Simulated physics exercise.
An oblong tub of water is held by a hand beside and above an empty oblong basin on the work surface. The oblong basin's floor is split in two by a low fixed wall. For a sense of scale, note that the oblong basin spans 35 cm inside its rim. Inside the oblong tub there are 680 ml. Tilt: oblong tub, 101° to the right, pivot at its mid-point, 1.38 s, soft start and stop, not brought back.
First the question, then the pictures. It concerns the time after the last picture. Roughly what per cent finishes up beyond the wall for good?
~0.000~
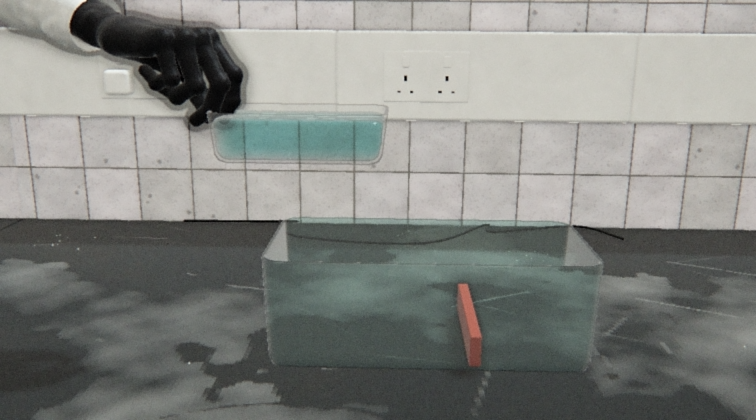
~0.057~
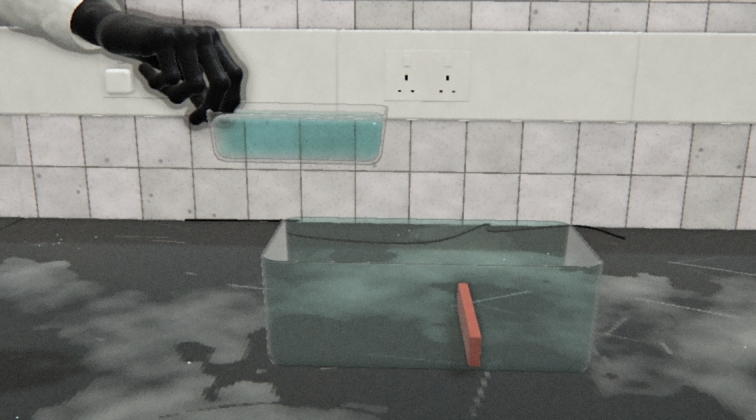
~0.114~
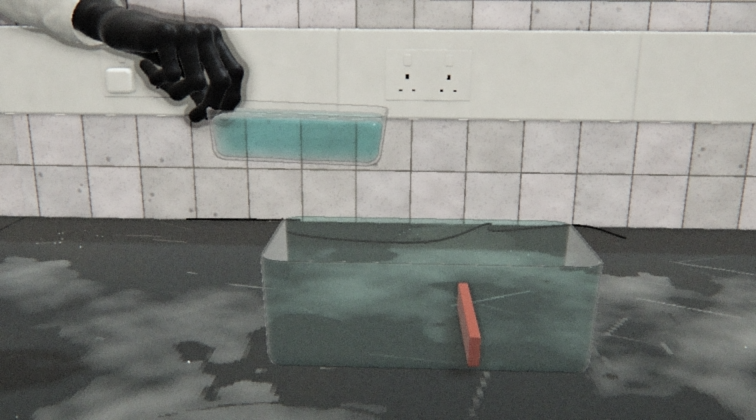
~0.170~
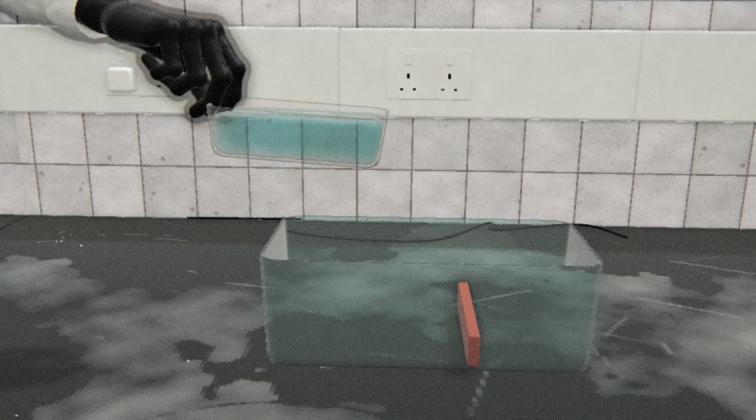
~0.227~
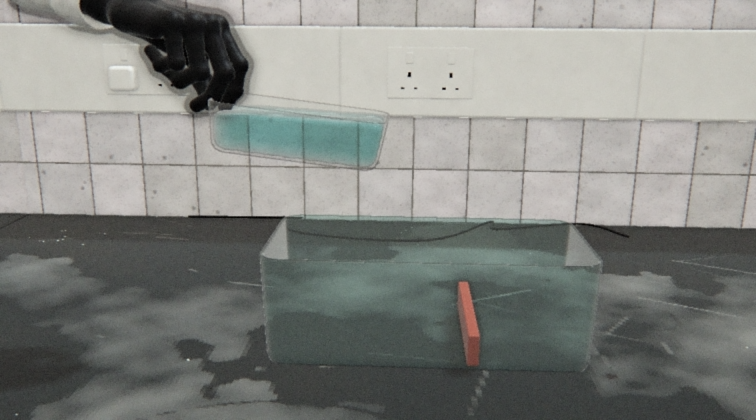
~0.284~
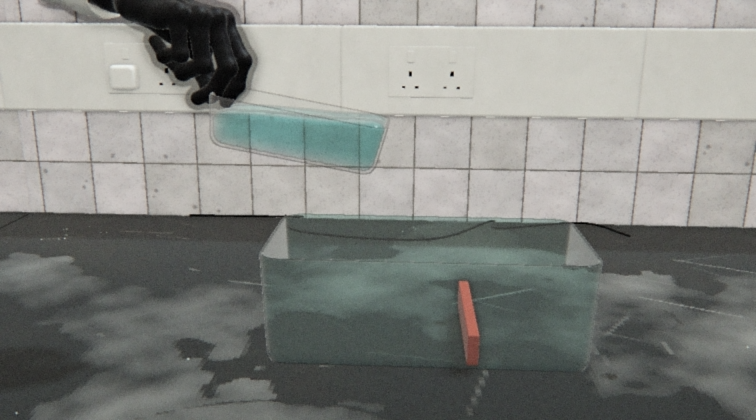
Roughly 15 per cent.
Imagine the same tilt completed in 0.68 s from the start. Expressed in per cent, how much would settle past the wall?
Then it comes to around 15 per cent.
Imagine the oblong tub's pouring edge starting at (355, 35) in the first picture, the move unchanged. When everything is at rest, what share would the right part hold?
It would then come to around 10 percent.
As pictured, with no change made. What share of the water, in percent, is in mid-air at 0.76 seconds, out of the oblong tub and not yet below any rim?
Roughly 34 percent.
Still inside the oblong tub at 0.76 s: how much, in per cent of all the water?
Some 20 % of it is still there.
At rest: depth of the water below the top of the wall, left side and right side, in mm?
Left: Roughly 18 mm; right: Roughly 30 mm.
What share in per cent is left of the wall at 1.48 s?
That share comes to around 86 in a hundred.
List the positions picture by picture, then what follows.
In the first frame, it leans 0°; its right rim is at (387, 112); the water meets the walls at (221, 116) and (385, 117); the oblong basin's rim runs from (274, 239) to (585, 244); the wall's top is at (469, 309).
In the second frame, it leans 0°; its right rim is at (387, 112); the water meets the walls at (221, 115) and (384, 117).
In the third frame, it leans 2°; its right rim is at (387, 114); the water meets the walls at (221, 113) and (384, 119).
In the fourth frame, it leans 4°; its right rim is at (387, 116); the water meets the walls at (222, 112) and (384, 119).
In the fifth frame, it leans 7°; its right rim is at (388, 120); the water meets the walls at (223, 110) and (386, 119).
In the sixth frame, it leans 10°; its right rim is at (388, 125); the water meets the walls at (223, 109) and (387, 120).
After 0.76 s the tilt is 59° and 20 per cent is still to pour, 41 is left of the wall and 5 right of it.
After 1.11 s the tilt is 92° and 4 per cent is still to pour, 82 is left of the wall and 12 right of it.
After 1.48 s the tilt is 101° and 0 per cent is still to pour, 85 is left of the wall and 14 right of it.
After 1.88 s the tilt is 101° and 0 per cent is still to pour, 85 is left of the wall and 15 right of it.
In the end 85 per cent lies left of the wall, 15 right of it and 1 outside.
